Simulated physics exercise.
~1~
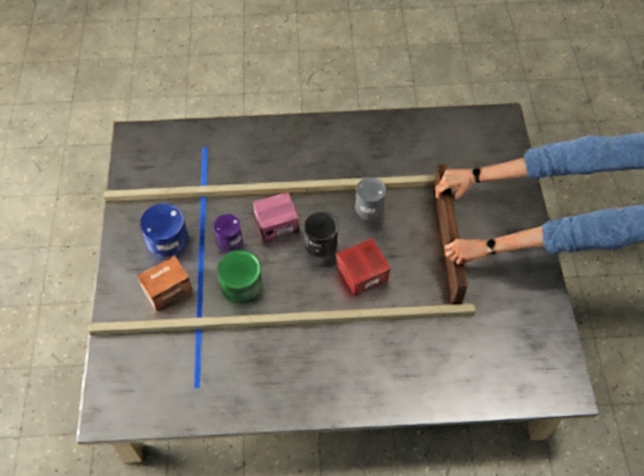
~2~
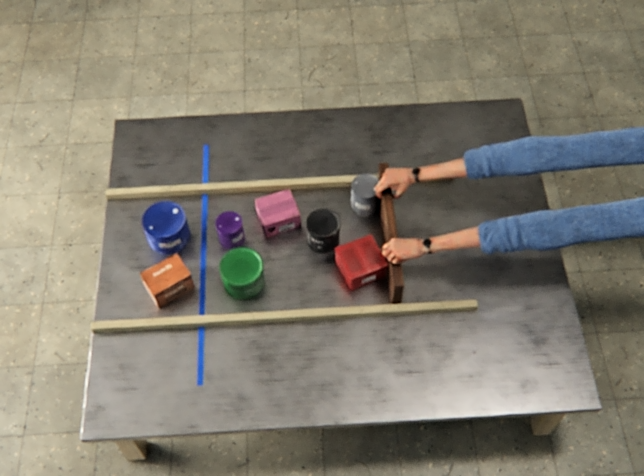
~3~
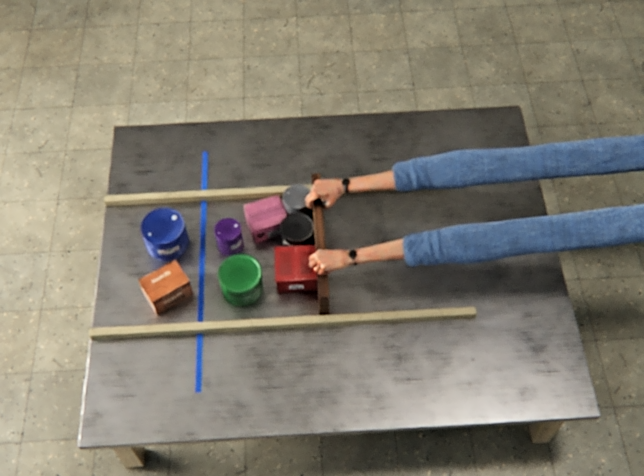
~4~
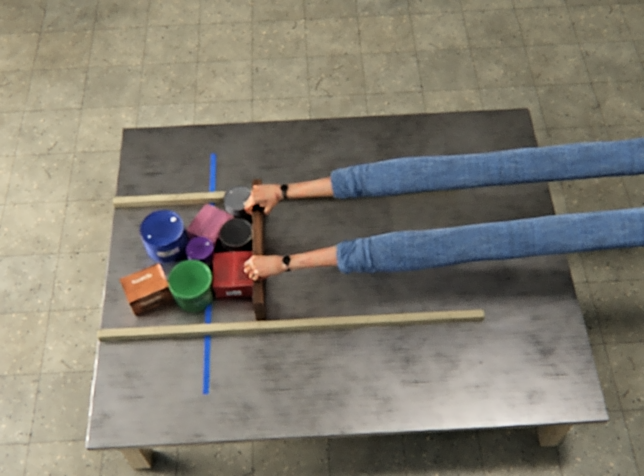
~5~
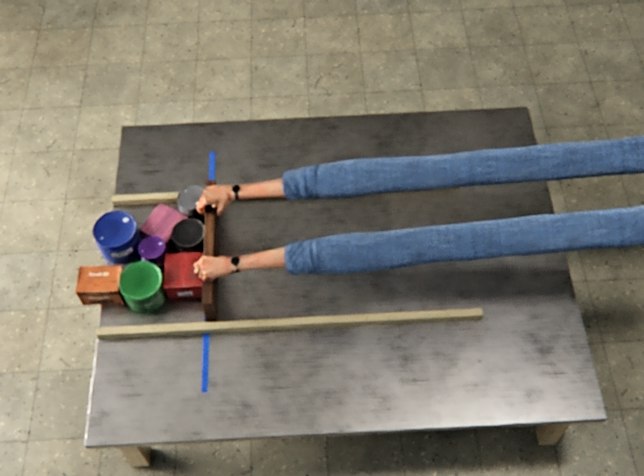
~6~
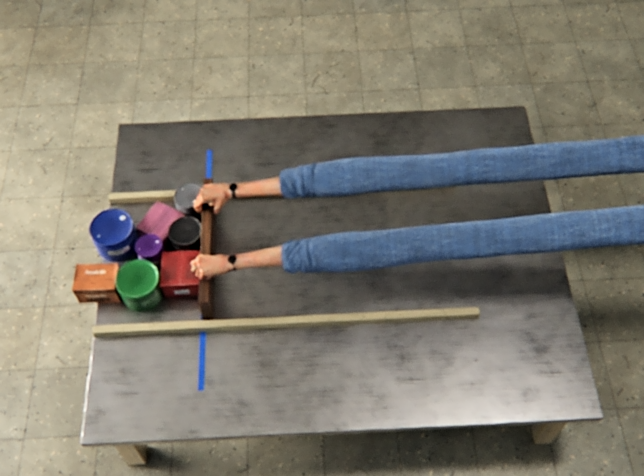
A dark metal-topped table on a tiled floor is seen from high above, with a blue tape line across its left side and two pale wooden strips running lengthwise. Between the strips sit blue, orange, purple, green, pink, black, grey and red containers, while two denim-sleeved arms hold a brown plank at the right. The hands push the plank left, reaching the grey and red items, then gathering the black and pink ones. The green, purple, blue and orange ones are swept along too. The plank stops at the tape, leaving everything bunched at the left edge, the orange box jutting over, with nothing fallen.
